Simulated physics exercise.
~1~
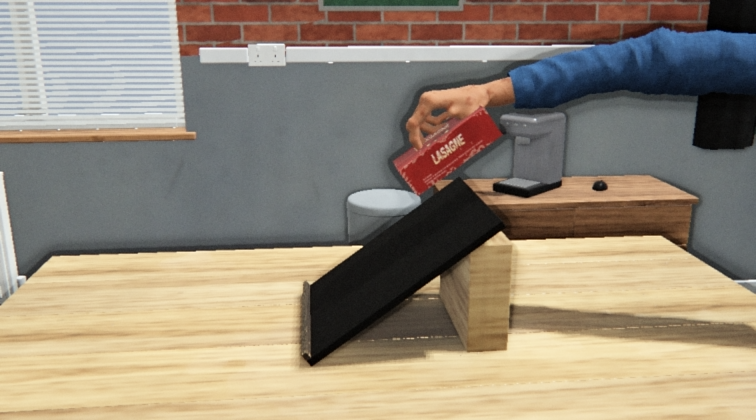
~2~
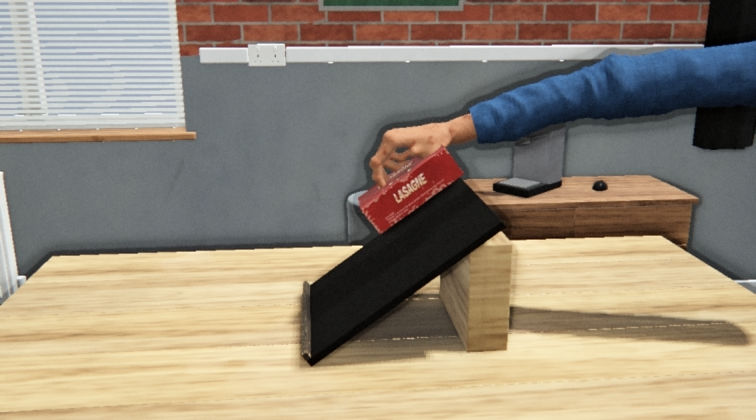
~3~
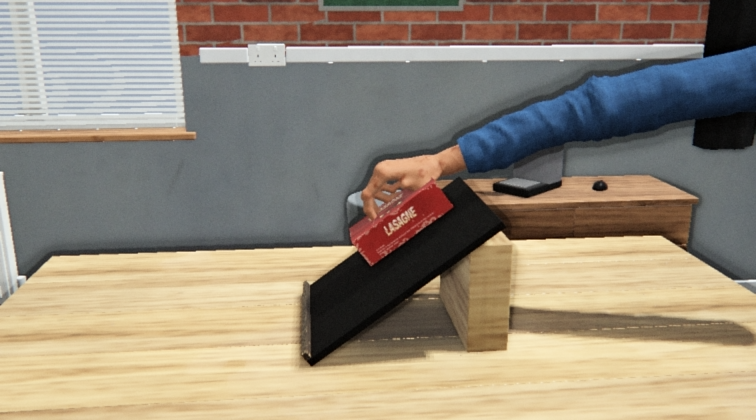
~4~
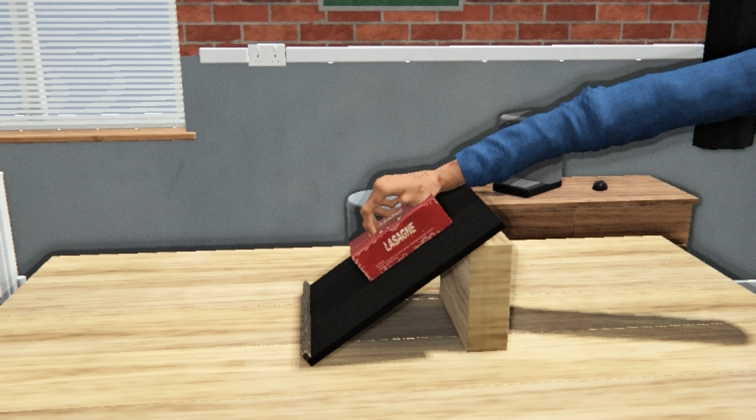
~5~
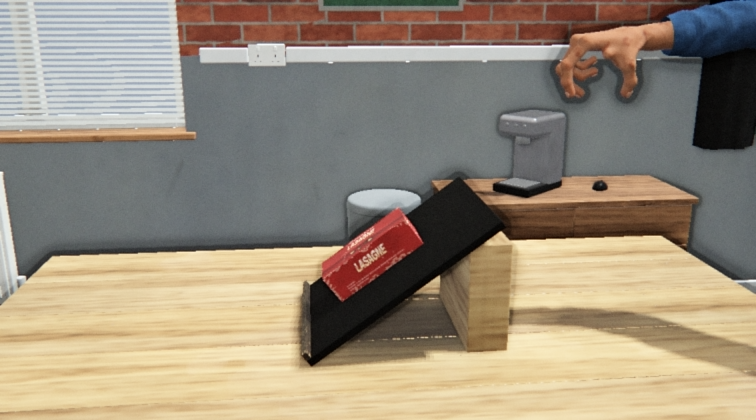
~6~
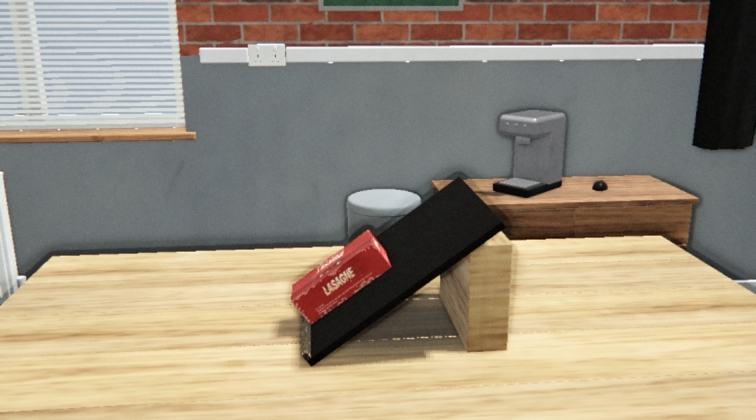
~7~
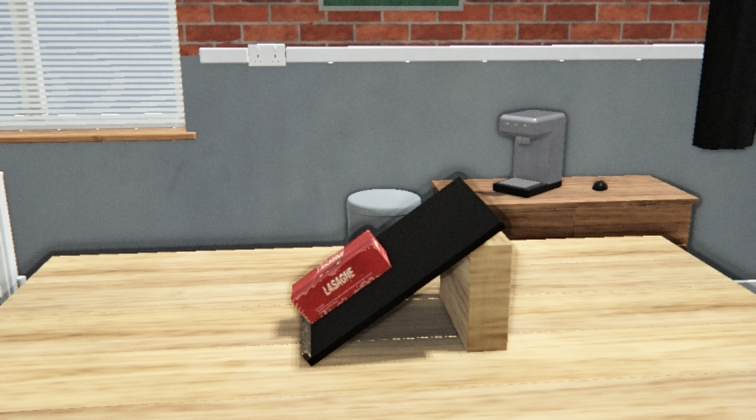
On a wooden table, a hand lowered a red lasagne packet onto a sloping black board propped on a wooden block, then let go and drew back. The packet slid down to the left and came to rest at the board's lower end.
